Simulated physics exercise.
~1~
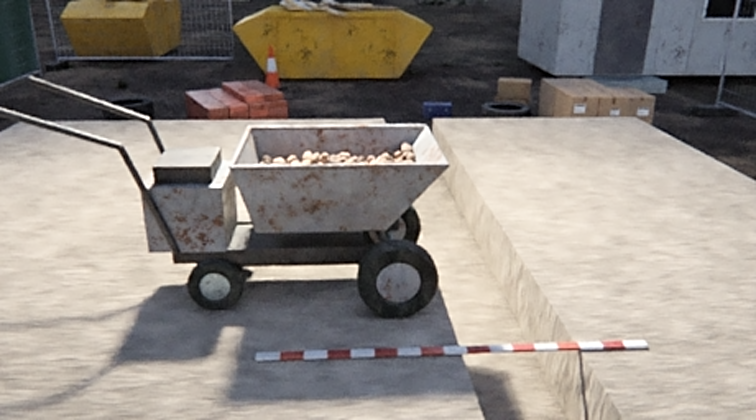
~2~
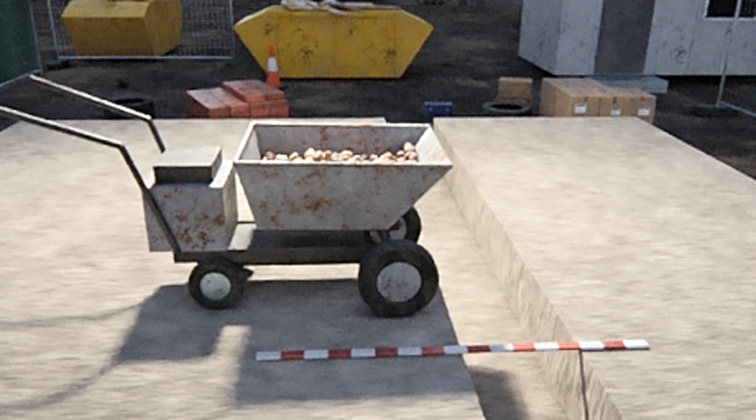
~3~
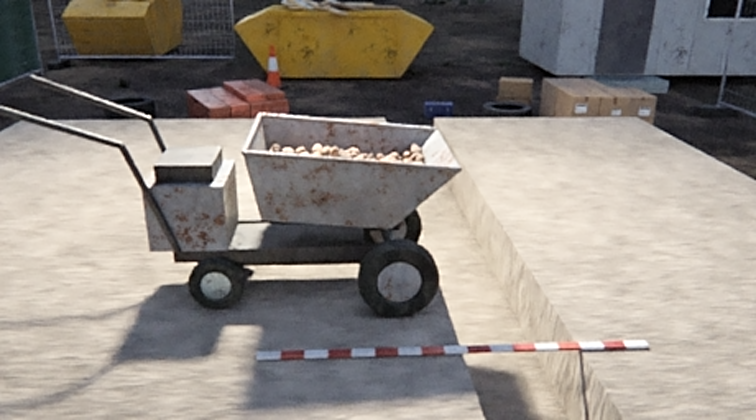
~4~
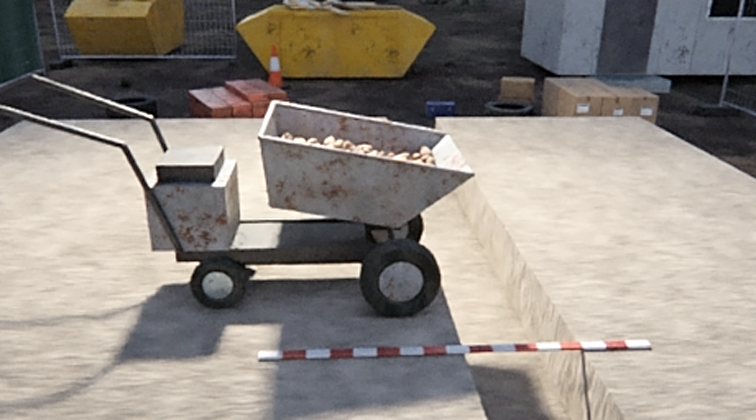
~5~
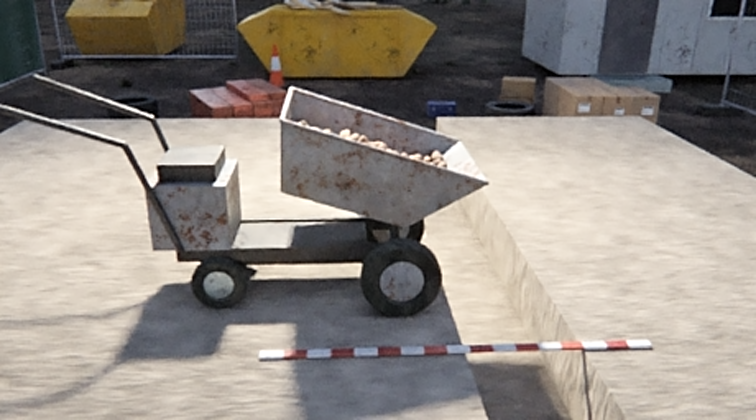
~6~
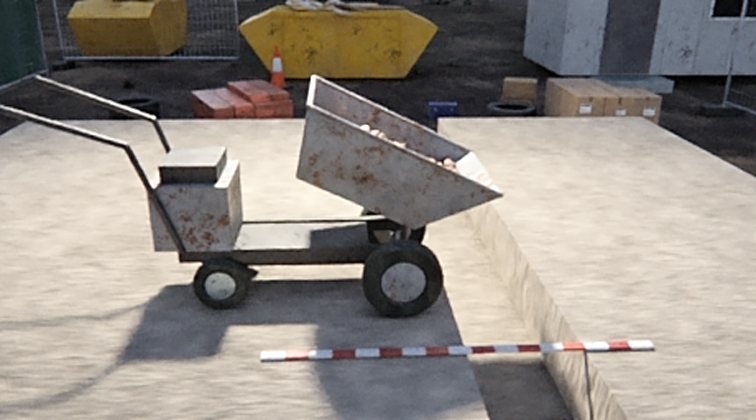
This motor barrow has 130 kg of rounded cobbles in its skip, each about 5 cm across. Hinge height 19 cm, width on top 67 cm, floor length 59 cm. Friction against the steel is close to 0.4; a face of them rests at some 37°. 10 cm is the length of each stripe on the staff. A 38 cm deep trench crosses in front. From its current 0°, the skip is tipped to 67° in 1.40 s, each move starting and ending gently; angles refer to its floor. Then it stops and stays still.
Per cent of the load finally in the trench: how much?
Approx. 56 %.
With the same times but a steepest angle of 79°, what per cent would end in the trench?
Close to 55 per cent then.
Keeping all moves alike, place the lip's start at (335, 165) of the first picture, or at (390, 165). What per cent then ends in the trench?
About 90 per cent from the first spot, about 100 from the second.
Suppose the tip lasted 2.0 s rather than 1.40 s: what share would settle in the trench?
It'd be some 60 per cent.
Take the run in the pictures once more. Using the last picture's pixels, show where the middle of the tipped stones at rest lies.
The tipped stones centre close to (532, 322).
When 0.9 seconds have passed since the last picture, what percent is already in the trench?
I'd say near 10 per cent at that time.
Then, 0.5 s after the last picture the floor is at 57°, 100 % in the skip; the foremost stones are at (501, 219).
Then, 0.9 s after the last picture the floor is at 67°, 74 % in the skip, 11 % in the trench, 15 % past the trench; the foremost stones are at (591, 280).
Then, 1.3 s after the last picture the floor is at 67°, 36 % in the skip, 22 % in the trench, 42 % past the trench; the foremost stones are at (665, 289).
Then, 3.2 s after the last picture the floor is at 67°, 0 % in the skip, 56 % in the trench, 44 % past the trench; the foremost stones are at (702, 276).
